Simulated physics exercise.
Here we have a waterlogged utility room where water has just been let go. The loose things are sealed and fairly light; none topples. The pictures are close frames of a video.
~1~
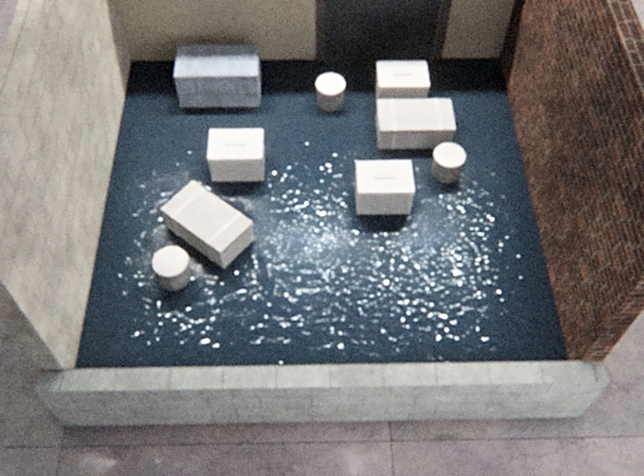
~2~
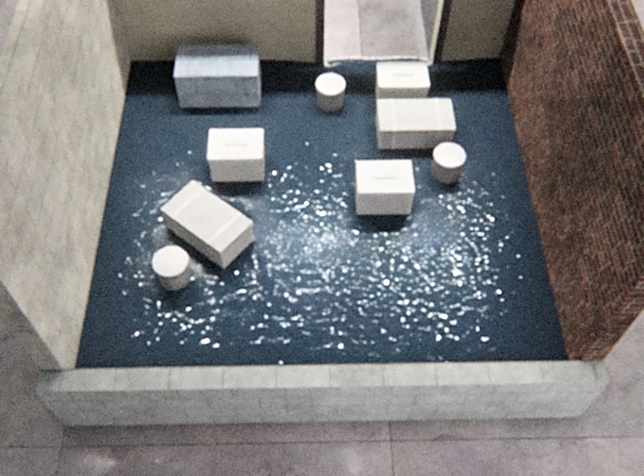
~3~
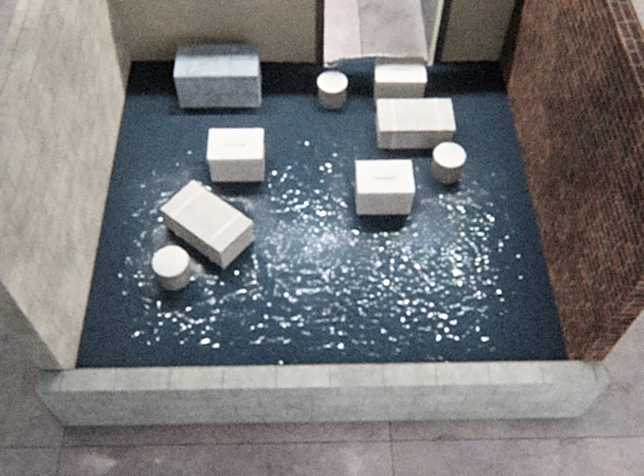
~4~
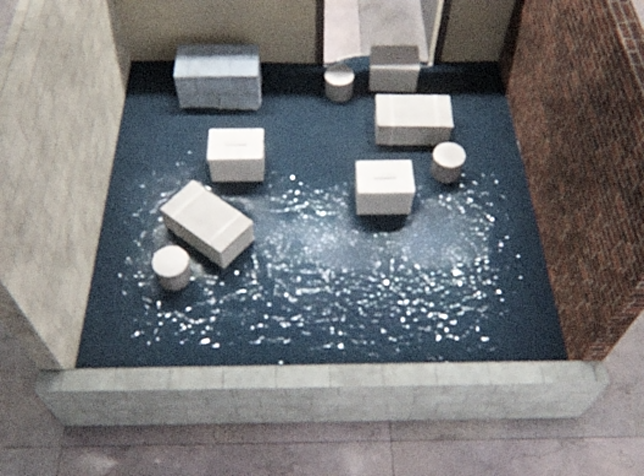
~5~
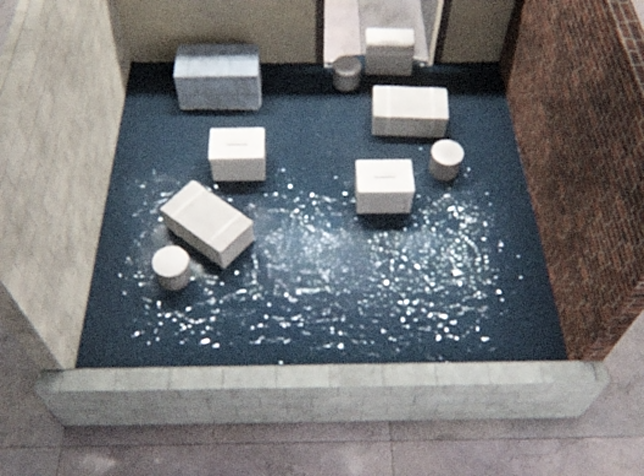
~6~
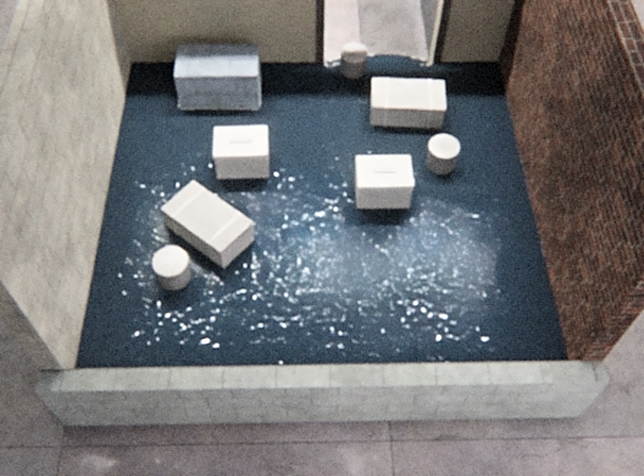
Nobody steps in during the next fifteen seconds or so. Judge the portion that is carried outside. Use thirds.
Share: At least two thirds.
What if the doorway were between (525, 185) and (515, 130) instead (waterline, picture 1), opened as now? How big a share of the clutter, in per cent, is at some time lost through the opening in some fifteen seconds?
Some 10 per cent.
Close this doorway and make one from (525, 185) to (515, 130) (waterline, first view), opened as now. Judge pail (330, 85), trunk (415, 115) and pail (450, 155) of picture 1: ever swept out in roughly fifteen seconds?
In turn: Inside, left behind, through.
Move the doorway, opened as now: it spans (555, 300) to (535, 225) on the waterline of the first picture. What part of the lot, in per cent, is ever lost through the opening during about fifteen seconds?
Roughly 40 per cent.
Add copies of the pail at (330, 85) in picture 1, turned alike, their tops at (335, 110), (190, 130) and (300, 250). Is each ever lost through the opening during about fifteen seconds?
In turn: Gone, through, no.
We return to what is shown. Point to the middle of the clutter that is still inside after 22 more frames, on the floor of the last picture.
Roughly at (238, 214).
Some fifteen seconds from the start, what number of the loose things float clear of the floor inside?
The number is 2.
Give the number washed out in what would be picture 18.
That makes 3.
A moment on, 2 of 8 are out; 6 afloat.
Next, 3 of 8 are out; 5 afloat.
Later, 6 of 8 are out; 2 afloat.
In the end, 6 of 8 are out; 2 afloat.
